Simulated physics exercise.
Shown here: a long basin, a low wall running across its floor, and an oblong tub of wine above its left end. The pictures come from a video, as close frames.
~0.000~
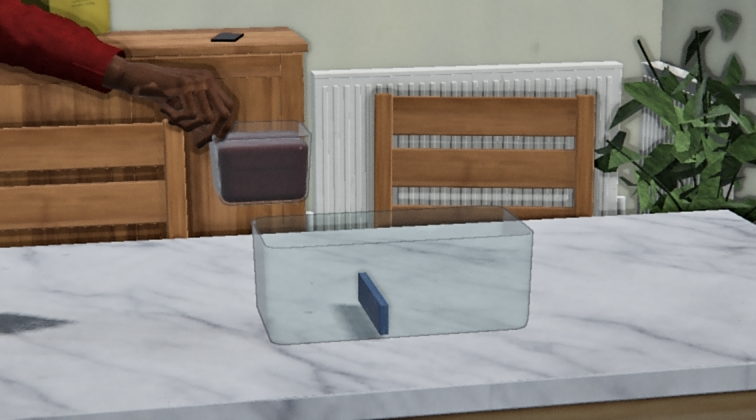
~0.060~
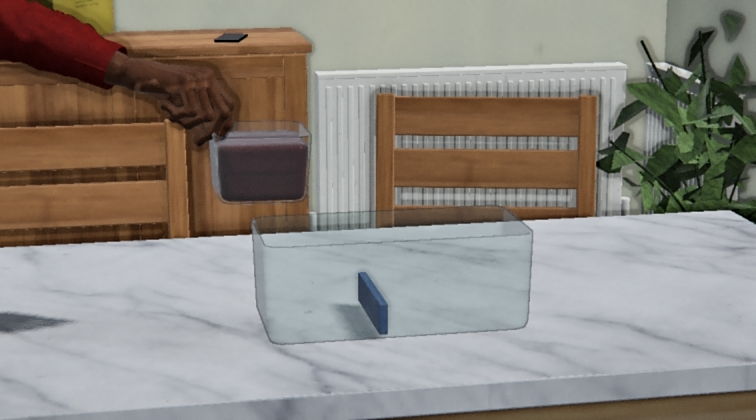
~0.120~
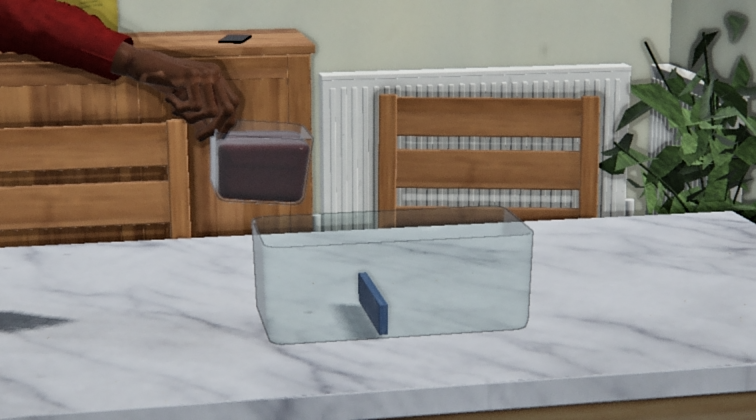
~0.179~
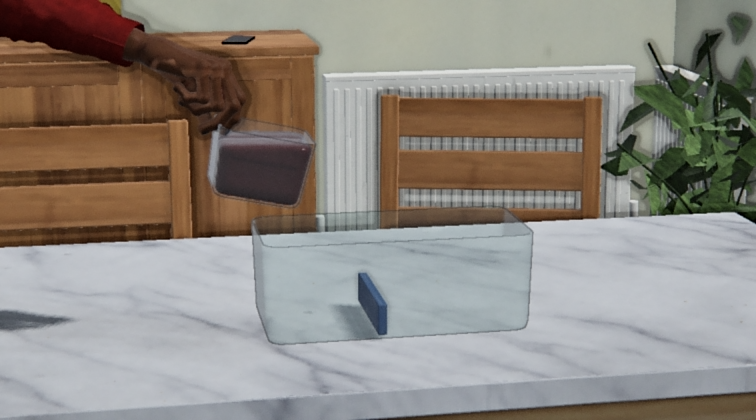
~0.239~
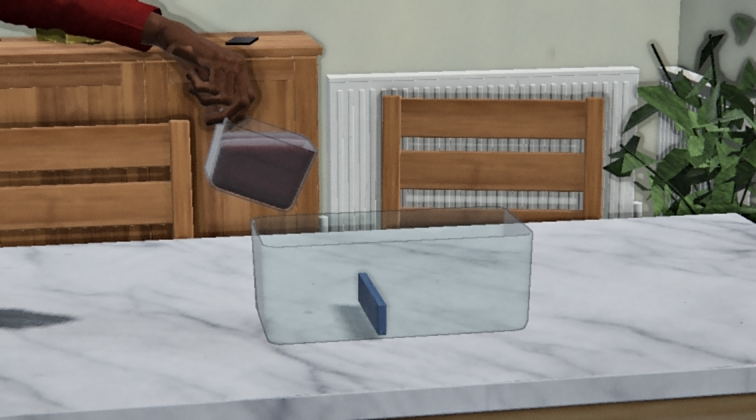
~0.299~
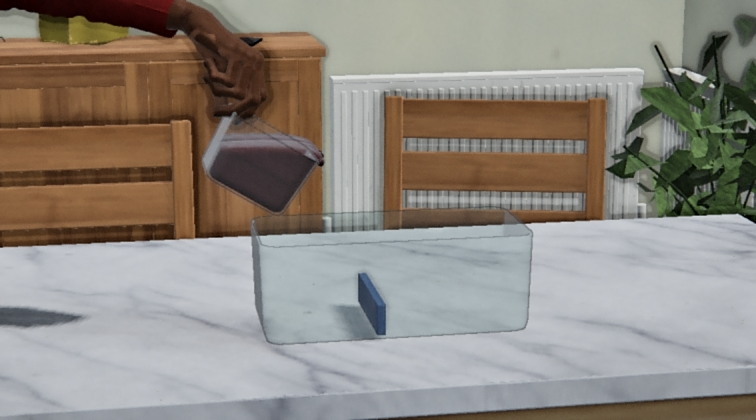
A hand tilts a small clear tub of wine rightward above a long basin's left end.
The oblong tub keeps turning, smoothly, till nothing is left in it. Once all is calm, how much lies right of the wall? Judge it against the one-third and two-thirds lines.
I'd put the amount right of the wall under the one-third mark.
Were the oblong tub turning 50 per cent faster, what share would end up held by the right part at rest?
Result: Roughly 15 %.
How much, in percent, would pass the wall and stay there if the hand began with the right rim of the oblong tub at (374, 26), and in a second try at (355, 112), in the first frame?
Start one gives some 90 %, start two some 85 %.
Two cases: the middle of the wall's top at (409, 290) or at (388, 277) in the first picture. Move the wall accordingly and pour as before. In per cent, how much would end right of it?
It would come to roughly 15 per cent the first time and roughly 5 per cent the second.
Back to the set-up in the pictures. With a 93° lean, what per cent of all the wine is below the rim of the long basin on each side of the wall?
Left: 30 %; right: 15 %.
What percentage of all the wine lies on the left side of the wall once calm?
Roughly 75 %.
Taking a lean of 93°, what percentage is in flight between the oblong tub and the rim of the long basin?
About 25 per cent.
A moment on, the oblong tub is tipped on its side and 32 per cent is still to pour, 30 is left of the wall and 14 right of it.
Next, the oblong tub is tipped right over and 4 per cent is still to pour, 72 is left of the wall and 21 right of it.
Then the oblong tub is tipped right over and 0 per cent is still to pour, 76 is left of the wall and 23 right of it.
Later the oblong tub is tipped right over and 0 per cent is still to pour, 76 is left of the wall and 23 right of it.
At rest 76 per cent lies left of the wall, 23 right of it and 1 outside.
